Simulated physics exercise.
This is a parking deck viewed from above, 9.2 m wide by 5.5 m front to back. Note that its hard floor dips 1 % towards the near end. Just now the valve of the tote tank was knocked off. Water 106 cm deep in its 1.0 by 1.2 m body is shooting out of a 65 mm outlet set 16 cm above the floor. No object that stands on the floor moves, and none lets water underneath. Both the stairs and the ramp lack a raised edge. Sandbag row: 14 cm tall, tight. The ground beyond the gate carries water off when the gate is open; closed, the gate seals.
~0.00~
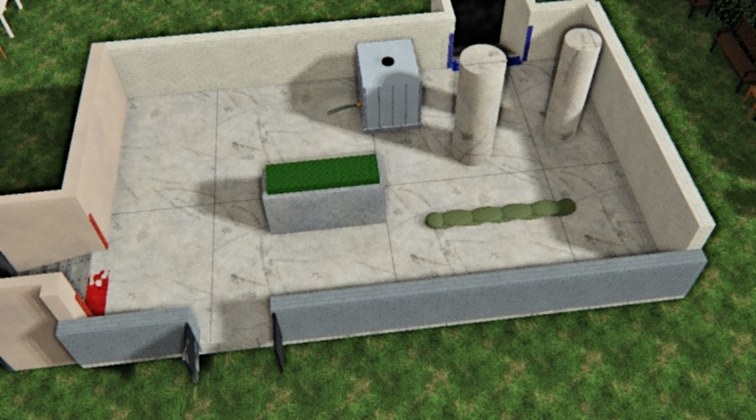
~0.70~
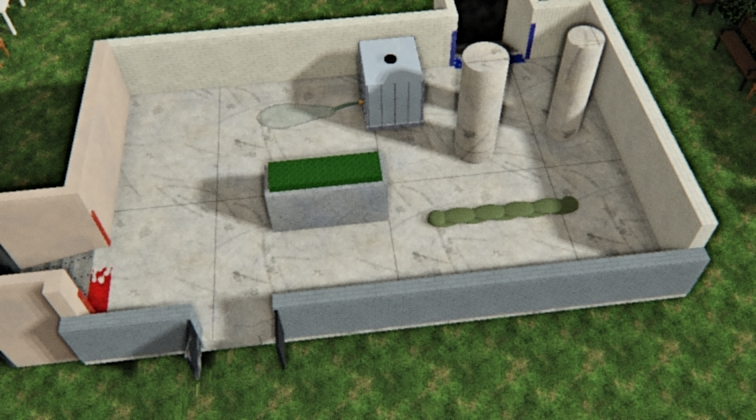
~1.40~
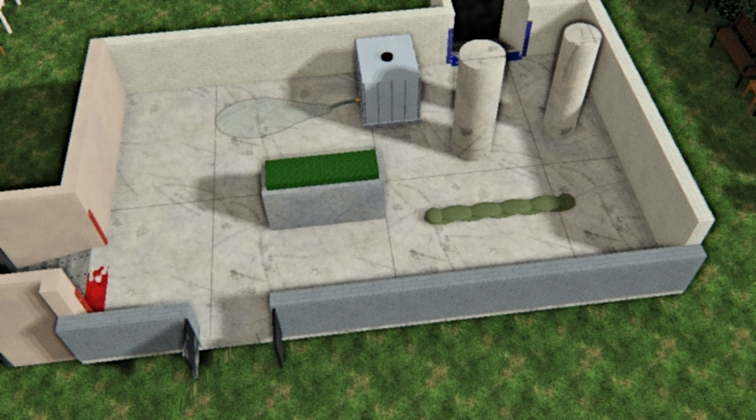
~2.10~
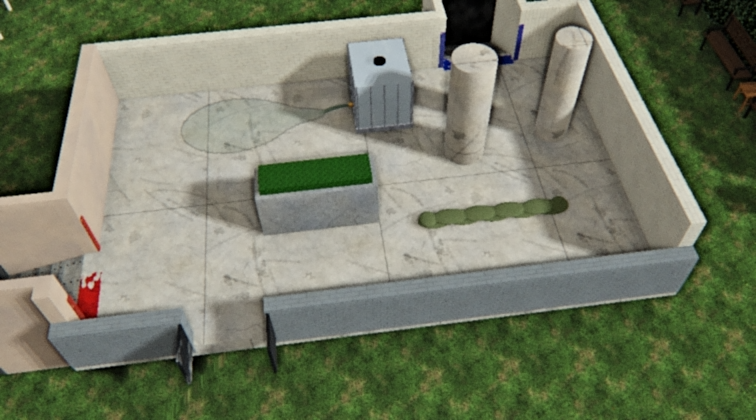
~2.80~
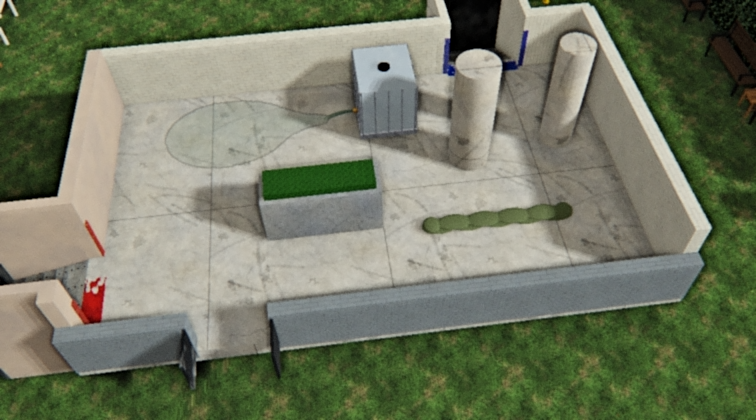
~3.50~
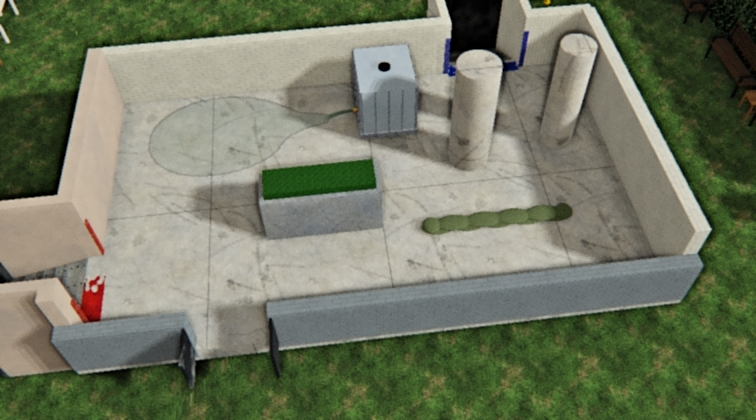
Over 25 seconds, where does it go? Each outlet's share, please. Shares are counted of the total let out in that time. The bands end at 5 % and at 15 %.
The gate opening takes from 5 to 15 %; the stair shaft (marked blue) takes under 5 %; the down ramp (marked red) takes between 5 and 15 %.
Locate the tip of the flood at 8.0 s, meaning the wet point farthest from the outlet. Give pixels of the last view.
Front tip: Roughly (107, 228) in the last view.
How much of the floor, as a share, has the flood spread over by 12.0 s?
Wet share: Around 25 %.
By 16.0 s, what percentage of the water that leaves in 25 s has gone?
Share gone: Close to 10 %.
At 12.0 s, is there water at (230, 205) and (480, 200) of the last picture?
Order as asked - inundated / waterless.
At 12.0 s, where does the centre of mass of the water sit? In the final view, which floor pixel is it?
I'd say somewhere about (182, 168).
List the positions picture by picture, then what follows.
The jet has just started at (348, 107); the ground is still dry, in the first frame.
From the spout at (350, 104) the water has spread over 0.6 m2; its tip is at (259, 116), and it is 1.1 cm deep on average, in the second frame.
The jet leaves at (347, 102); the sheet reaches (219, 129), 2.8 m away, and wets 1.5 m2, in the third frame.
The jet leaves at (340, 107); the sheet reaches (183, 134), 3.4 m away, and wets 2.3 m2, in the fourth frame.
From the spout at (344, 112) the water has spread over 3.2 m2; its tip is at (169, 148), and it is 0.9 cm deep on average, in the fifth frame.
From the spout at (344, 112) the water has spread over 4.0 m2; its tip is at (153, 153), and it is 0.9 cm deep on average, in the sixth frame.
After 5.0 s water covers 10 % of the floor and is deepest (2 cm) near (314, 120); gone so far, the gate opening 0 %, the stair shaft (marked blue) 0 %, the down ramp (marked red) 0 %.
After 8.0 s water covers 15 % of the floor and is deepest (2 cm) near (314, 120); gone so far, the gate opening 0 %, the stair shaft (marked blue) 0 %, the down ramp (marked red) 0 %.
After 12.0 s water covers 25 % of the floor and is deepest (2 cm) near (314, 120); gone so far, the gate opening 0 %, the stair shaft (marked blue) 0 %, the down ramp (marked red) 0 %.
After 16.0 s water covers 30 % of the floor and is deepest (2 cm) near (323, 119); gone so far, the gate opening 0 %, the stair shaft (marked blue) 0 %, the down ramp (marked red) 1 %.
After 25.0 s water covers 35 % of the floor and is deepest (3 cm) near (90, 348); gone so far, the gate opening 9 %, the stair shaft (marked blue) 0 %, the down ramp (marked red) 9 %.
